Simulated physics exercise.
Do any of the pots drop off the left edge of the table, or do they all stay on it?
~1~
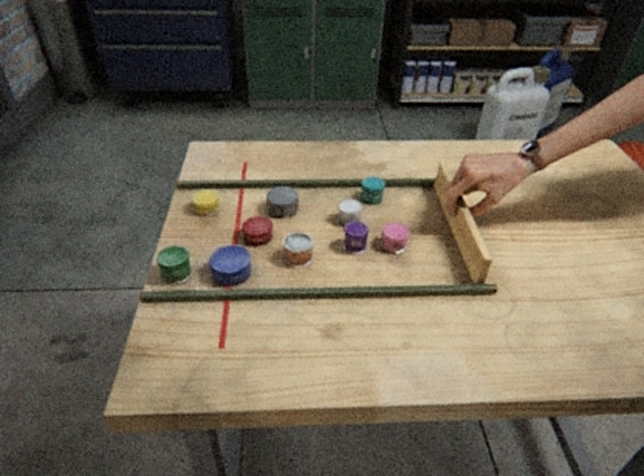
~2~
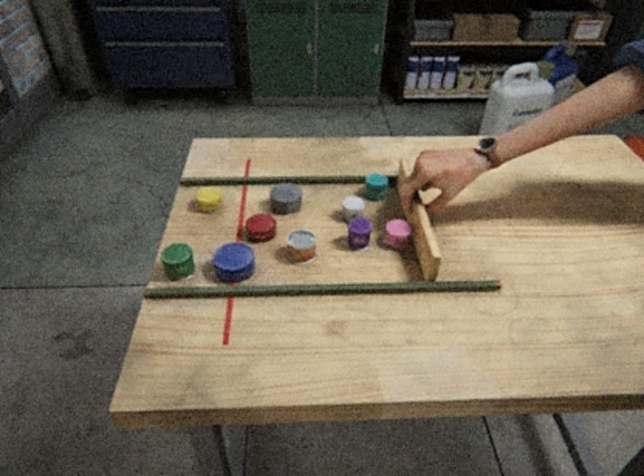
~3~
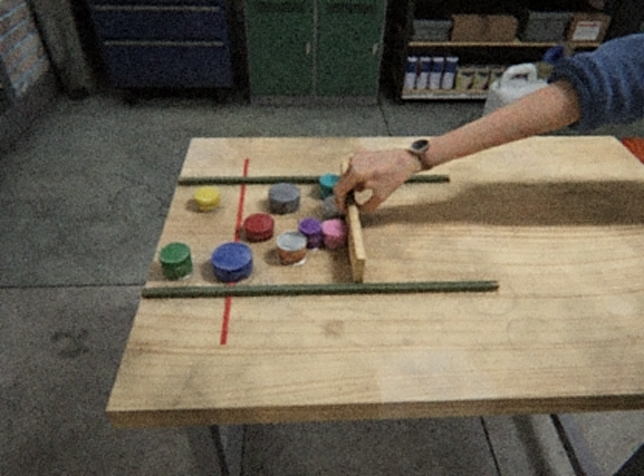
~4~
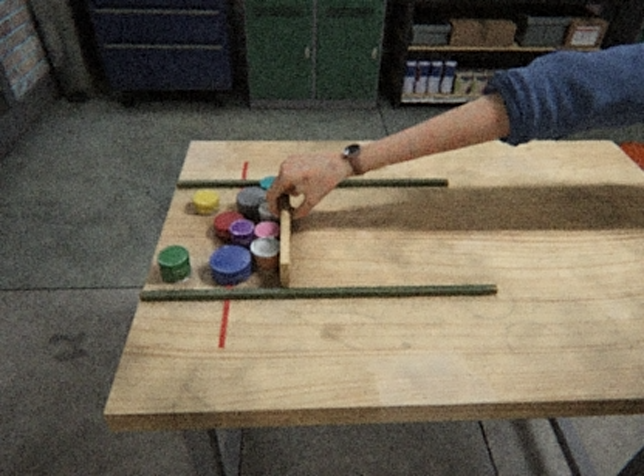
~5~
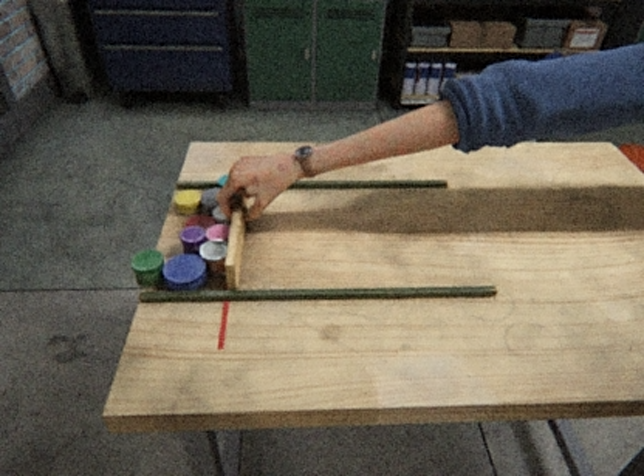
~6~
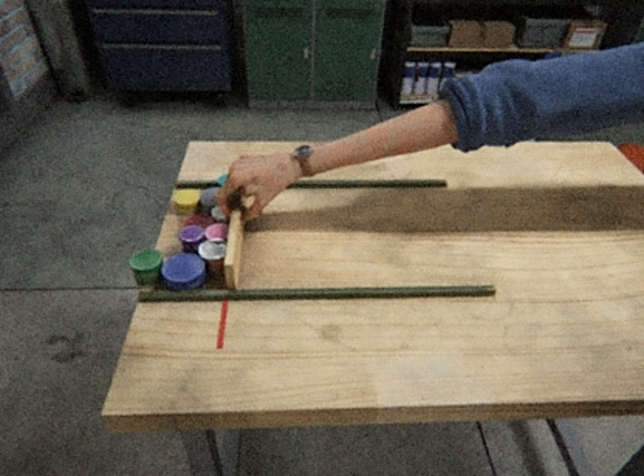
They all stay on the table. The board halts near the red line with the pots bunched up by the left edge, and none of them drops to the floor.
